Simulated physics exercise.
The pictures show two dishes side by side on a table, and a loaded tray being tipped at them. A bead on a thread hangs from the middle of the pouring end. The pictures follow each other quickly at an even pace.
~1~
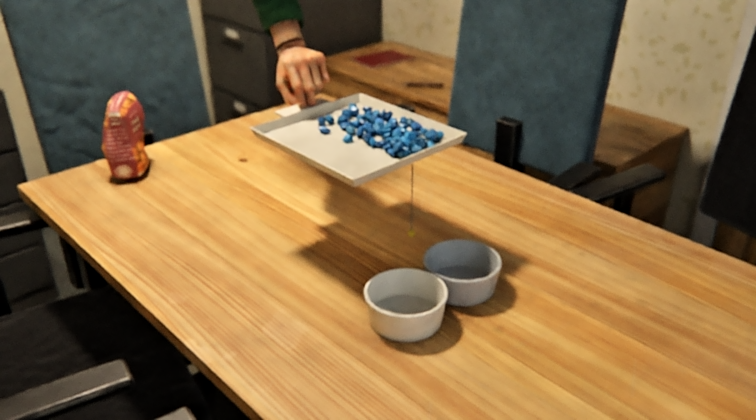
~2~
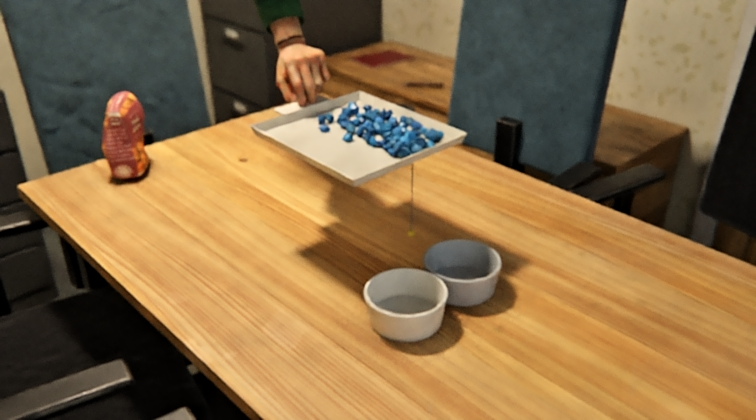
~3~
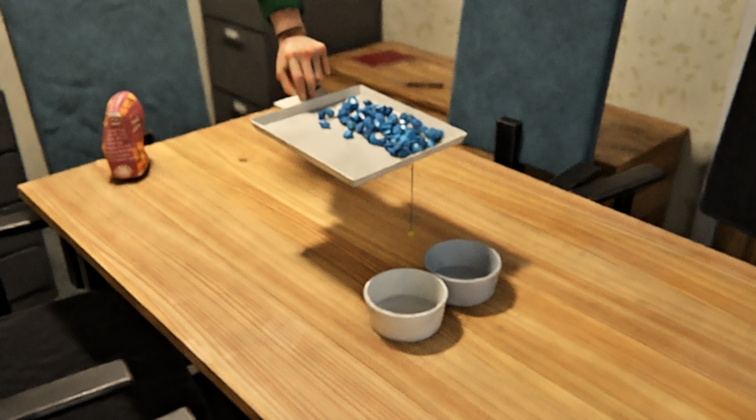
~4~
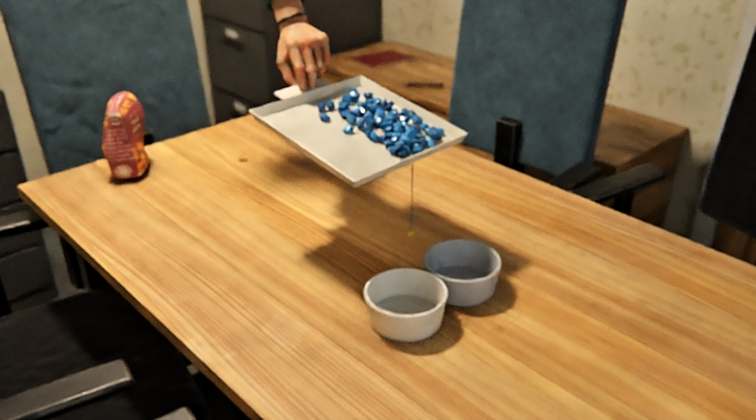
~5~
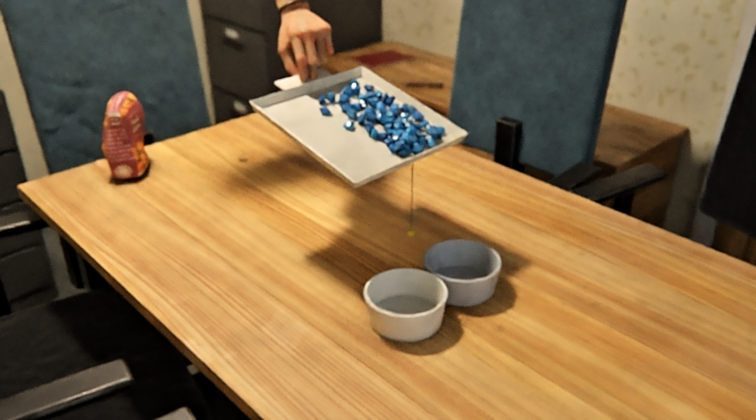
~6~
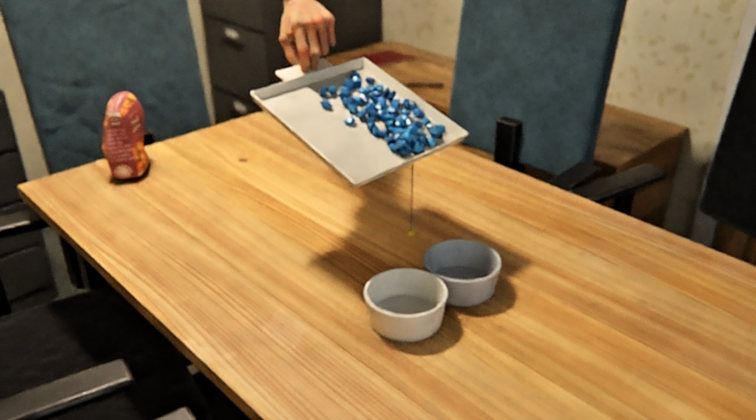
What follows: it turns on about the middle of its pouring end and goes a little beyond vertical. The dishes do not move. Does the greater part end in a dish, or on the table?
The two hold over half of the load.
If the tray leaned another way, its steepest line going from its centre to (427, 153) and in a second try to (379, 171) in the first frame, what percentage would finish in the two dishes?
About 10 and 10 per cent.
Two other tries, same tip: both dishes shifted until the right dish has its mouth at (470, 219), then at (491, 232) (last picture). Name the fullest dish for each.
In turn: The left-hand dish; the left-hand dish.
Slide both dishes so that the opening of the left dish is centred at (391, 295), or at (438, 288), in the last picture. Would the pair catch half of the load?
One: Over half. Two: Under half.
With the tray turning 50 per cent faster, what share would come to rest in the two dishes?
It comes to 60 per cent or so.
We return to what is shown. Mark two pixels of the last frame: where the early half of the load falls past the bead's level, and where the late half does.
The first part at (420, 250); the rest at (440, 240).
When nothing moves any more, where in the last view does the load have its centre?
Around (448, 286).
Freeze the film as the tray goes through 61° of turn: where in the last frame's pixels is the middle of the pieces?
Near (418, 139).
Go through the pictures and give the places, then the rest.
In the first frame, corners of the pouring end at (354, 176) and (461, 133), level; middle of the load at (385, 133), aquarium stones; left dish at (435, 320); right dish at (490, 286); bead on its thread at (411, 233).
In the second frame, corners of the pouring end at (354, 177) and (461, 133), level; middle of the load at (385, 132).
In the third frame, corners of the pouring end at (354, 177) and (462, 133), tipped barely, level across its low end; middle of the load at (386, 129).
In the fourth frame, corners of the pouring end at (355, 178) and (462, 133), tipped a little, level across its low end; middle of the load at (386, 126).
In the fifth frame, corners of the pouring end at (355, 179) and (463, 133), tipped a little, level across its low end; middle of the load at (387, 122).
In the sixth frame, corners of the pouring end at (356, 180) and (463, 133), tipped clearly, level across its low end; middle of the load at (388, 119); left dish at (435, 320); right dish at (490, 286).
Soon after the last picture, tray tipped steeply; nearly all on the tray; a small part in the air.
A little later, tray tipped right over; a stray few on the tray; about a quarter in the left dish; about a third in the right dish; about a quarter outside both; about a quarter in the air.
Later still, tray tipped past a quarter turn; about a quarter in the left dish; about half in the right dish; about a third outside both; a stray few in the air.
At rest, tray tipped past a quarter turn; about a quarter in the left dish; about half in the right dish; about a third outside both; a stray few in the air.
